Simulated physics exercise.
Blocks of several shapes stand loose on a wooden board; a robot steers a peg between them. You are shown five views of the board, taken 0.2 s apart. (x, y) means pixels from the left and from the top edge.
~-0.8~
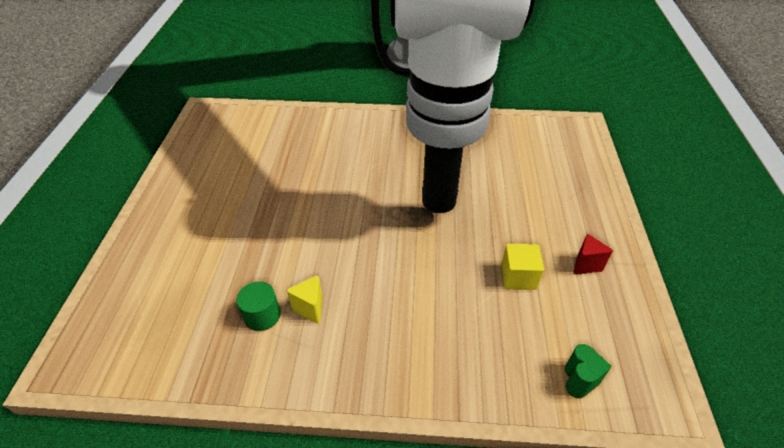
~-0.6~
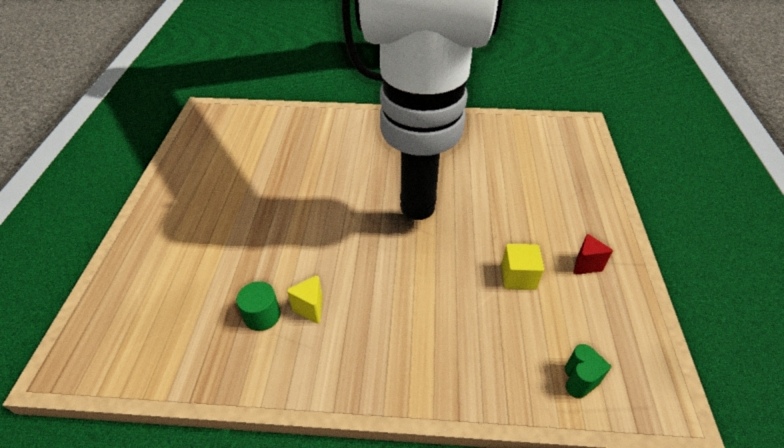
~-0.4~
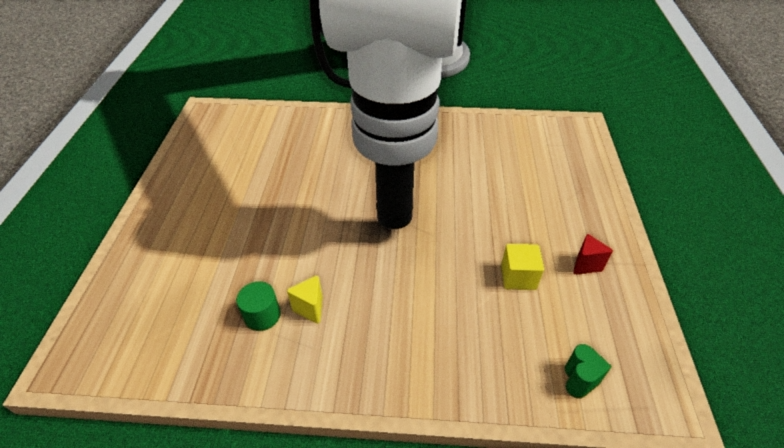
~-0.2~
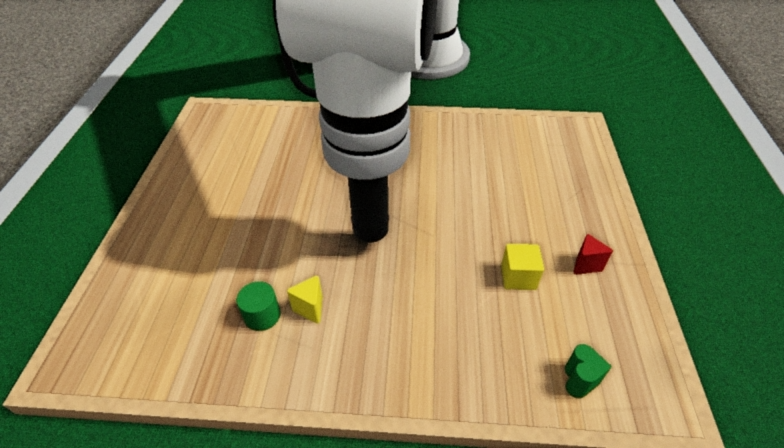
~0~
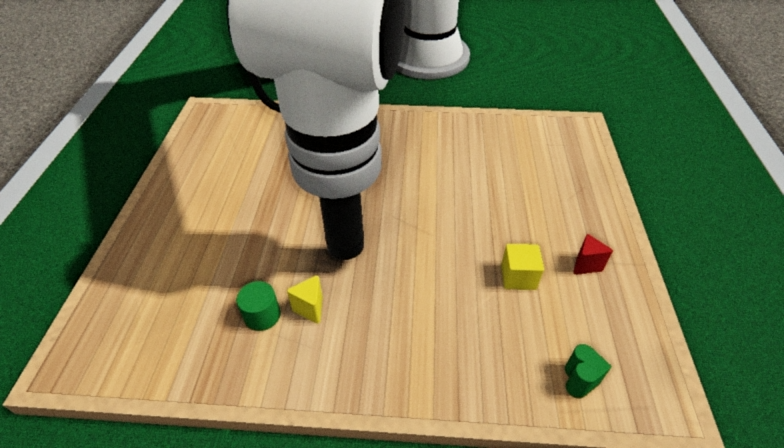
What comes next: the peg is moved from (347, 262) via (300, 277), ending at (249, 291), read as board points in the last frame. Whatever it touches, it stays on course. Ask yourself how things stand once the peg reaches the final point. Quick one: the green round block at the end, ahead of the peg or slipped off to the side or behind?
The peg no longer has it in front.
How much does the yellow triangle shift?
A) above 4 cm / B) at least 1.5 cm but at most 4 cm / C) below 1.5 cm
It's C.
One third of the way, peg at (312, 257); nothing pushed yet.
Two thirds of the way, peg at (279, 268); nothing pushed yet.
At the end, peg at (244, 276); green round block at (244, 302); yellow triangle not moved.
